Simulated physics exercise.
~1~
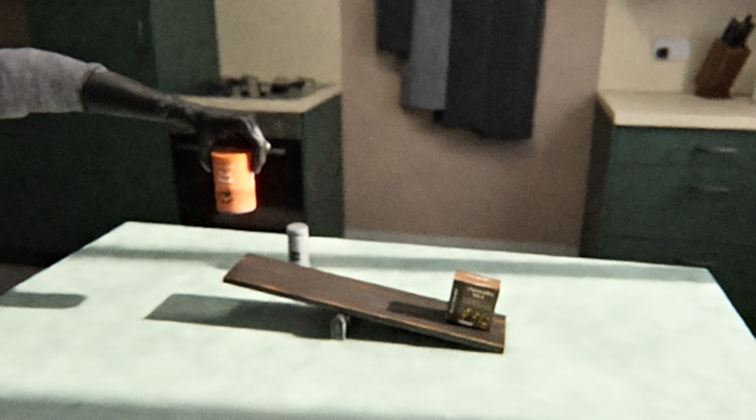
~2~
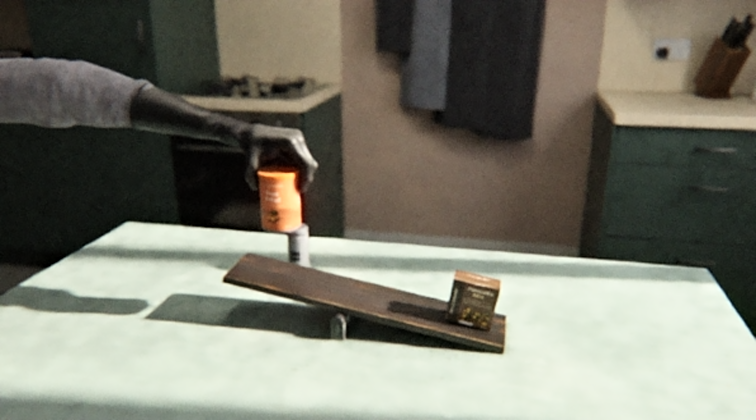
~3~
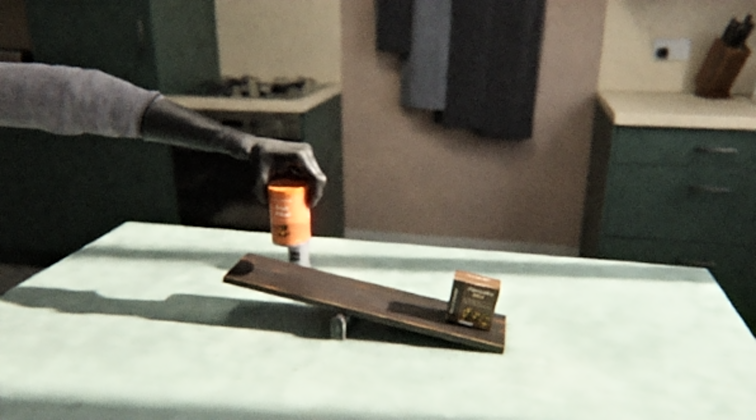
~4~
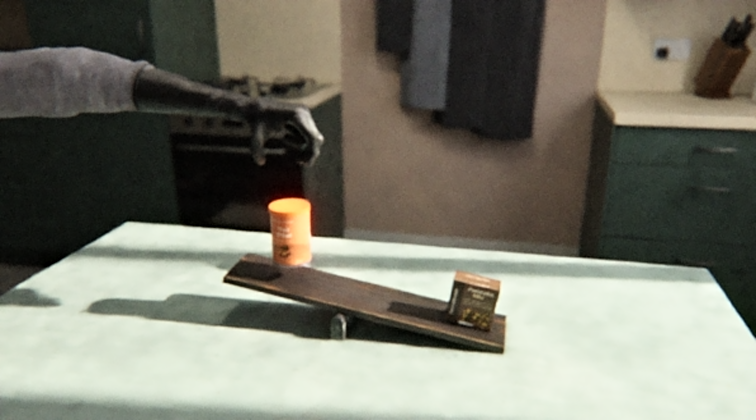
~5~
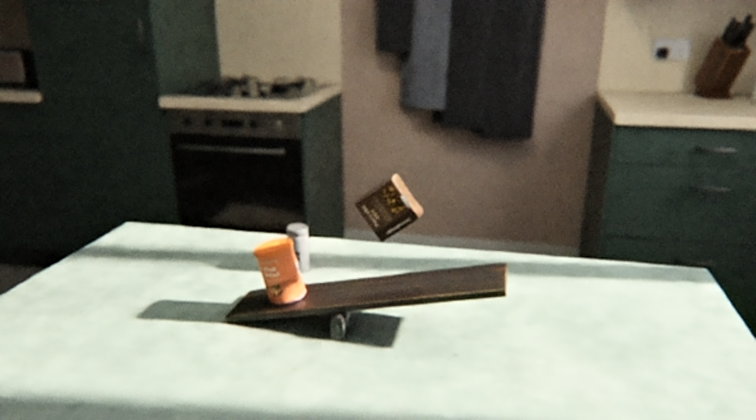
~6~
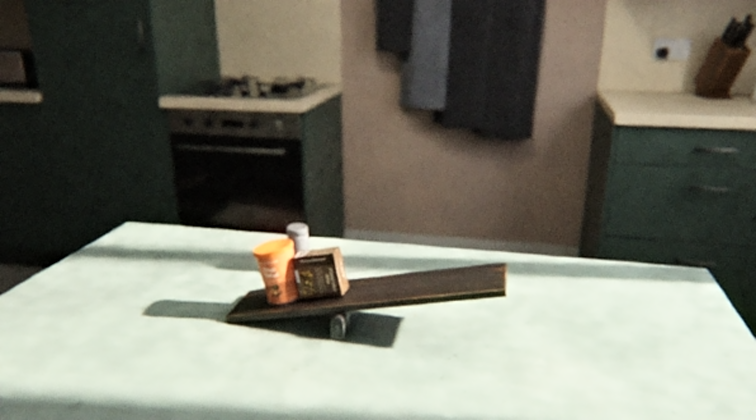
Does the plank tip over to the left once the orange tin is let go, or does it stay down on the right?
The plank tips over to the left. Its left end goes down under the orange tin and stays there, with the right end raised.
